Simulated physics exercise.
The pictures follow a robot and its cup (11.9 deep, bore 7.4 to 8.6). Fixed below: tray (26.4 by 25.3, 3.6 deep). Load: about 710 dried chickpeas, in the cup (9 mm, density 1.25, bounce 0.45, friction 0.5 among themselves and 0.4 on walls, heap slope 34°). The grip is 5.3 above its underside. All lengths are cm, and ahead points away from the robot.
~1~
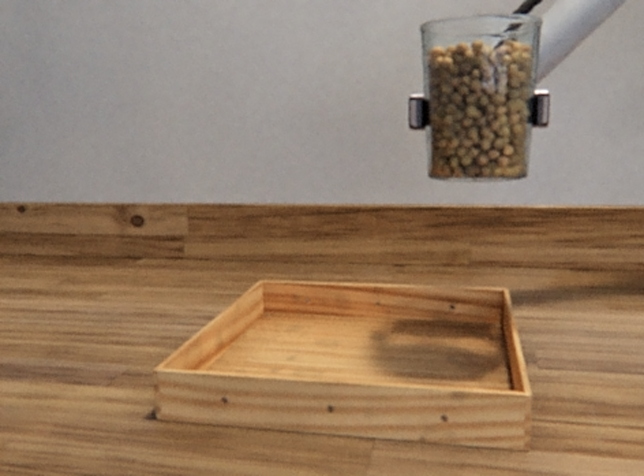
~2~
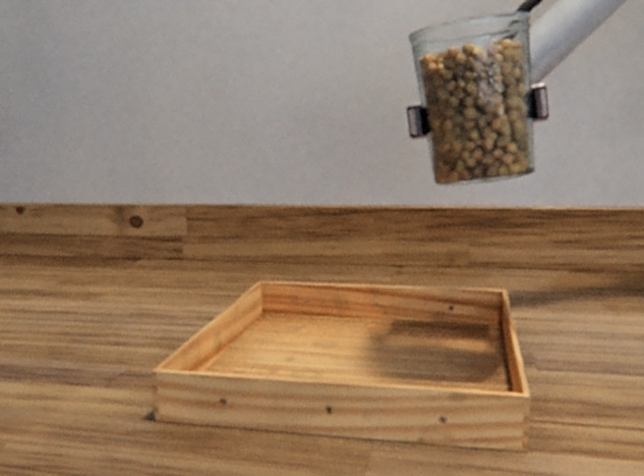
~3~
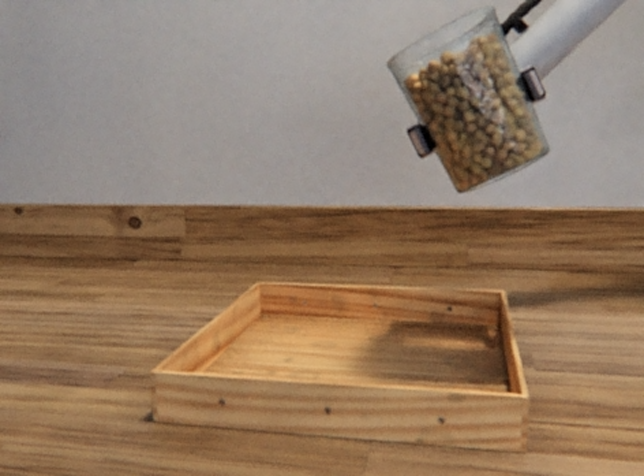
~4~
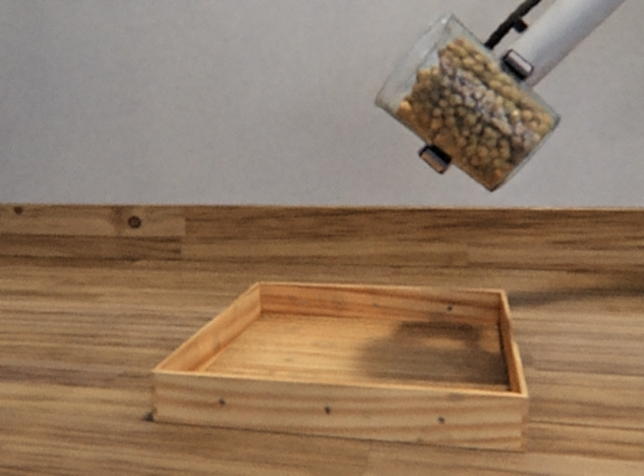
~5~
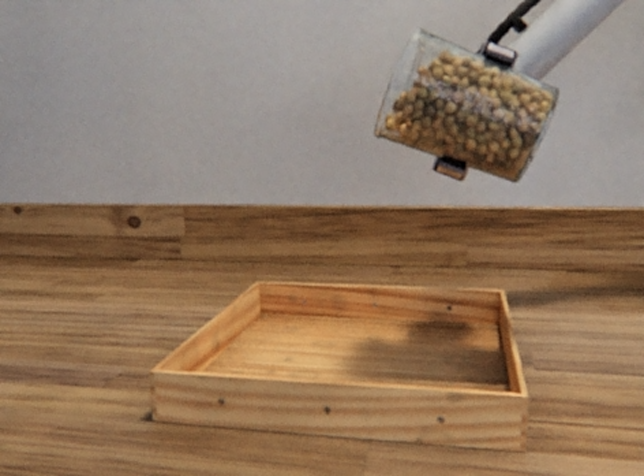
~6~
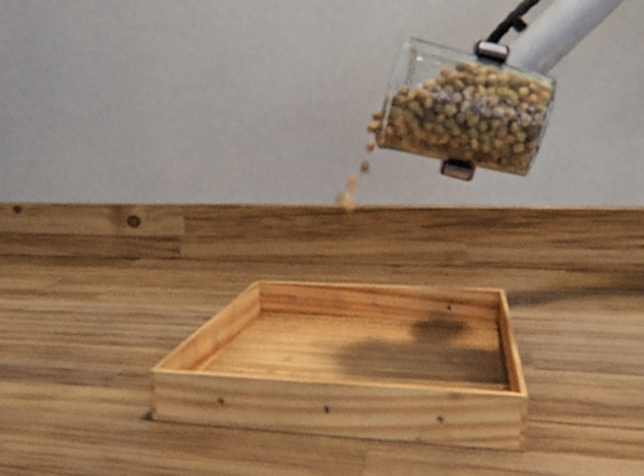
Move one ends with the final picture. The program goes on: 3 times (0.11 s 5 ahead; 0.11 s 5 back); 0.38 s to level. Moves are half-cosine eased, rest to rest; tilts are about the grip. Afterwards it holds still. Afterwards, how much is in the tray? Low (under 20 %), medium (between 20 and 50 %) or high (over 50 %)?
A high share, over 50 %, ends in the tray.
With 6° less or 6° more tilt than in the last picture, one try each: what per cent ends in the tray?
About 50 and 70 per cent.
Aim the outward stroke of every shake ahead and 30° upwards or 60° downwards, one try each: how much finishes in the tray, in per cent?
Some 75 and 25 per cent.
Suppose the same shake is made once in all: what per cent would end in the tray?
It would be near 40 per cent.
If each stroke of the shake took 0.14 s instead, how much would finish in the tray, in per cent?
In that case some 60 per cent.
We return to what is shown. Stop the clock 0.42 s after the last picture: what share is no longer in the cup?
About 50 per cent by then.
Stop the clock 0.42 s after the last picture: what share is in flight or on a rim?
Some 8 per cent.
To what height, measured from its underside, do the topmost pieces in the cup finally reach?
Roughly 6.0 cm.
Then, 0.42 s on, tilted 75° forward, highest piece 24 above the table; 345 in the cup, 247 in the tray, 63 on the table or floor, 54 in flight or on a rim.
Then, 0.83 s on, tilted 43° forward, highest piece 25 above the table; 404 in the tray, 214 in the cup, 82 on the table or floor, 9 in flight or on a rim.
Then, 1.24 s on, level, highest piece 23 above the table; 414 in the tray, 213 in the cup, 82 on the table or floor.
Then, 2.29 s on, level, highest piece 23 above the table; 414 in the tray, 213 in the cup, 82 on the table or floor.
In the end, 414 in the tray, 213 in the cup, 82 on the table or floor. That is 58 % in the tray.
